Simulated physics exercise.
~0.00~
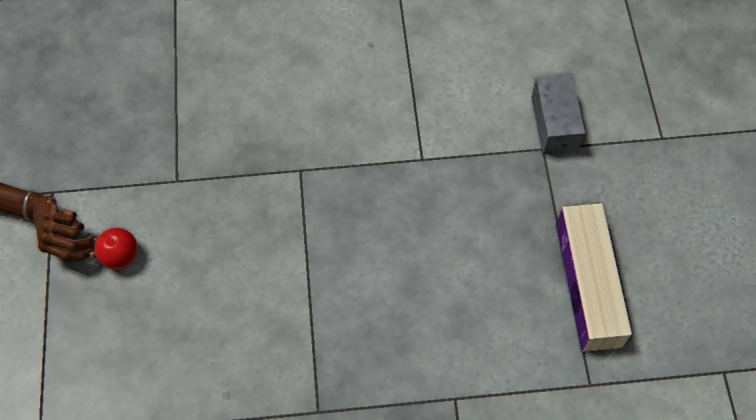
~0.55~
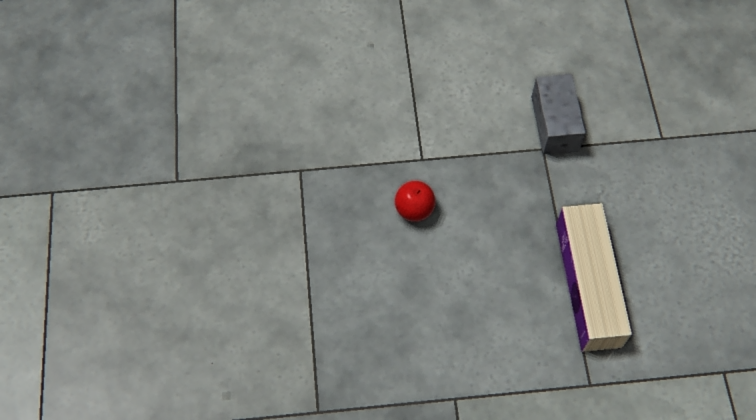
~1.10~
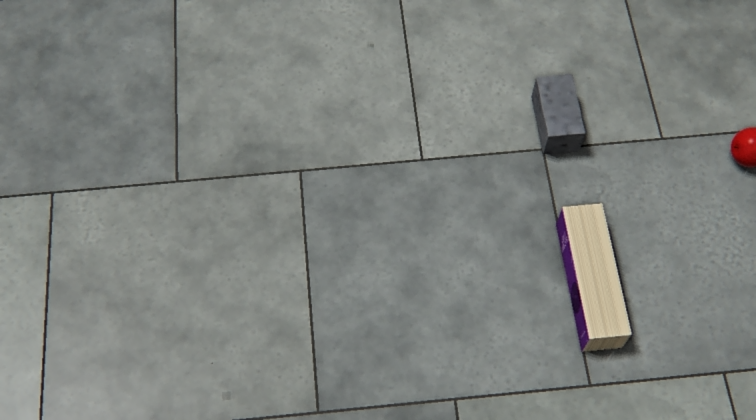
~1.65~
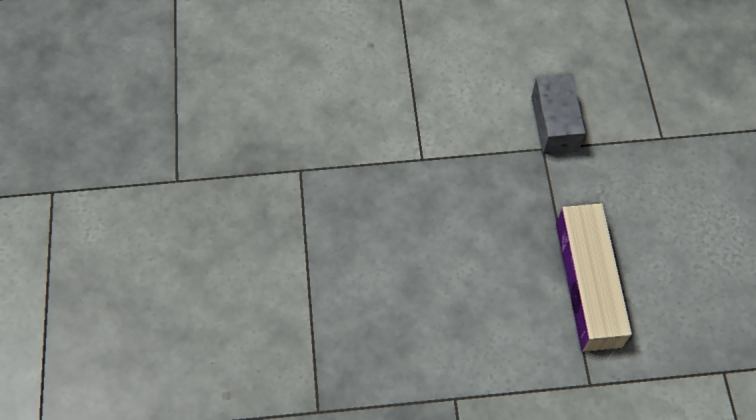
A red ball rolls right from a hand, passes between two blocks and leaves view.
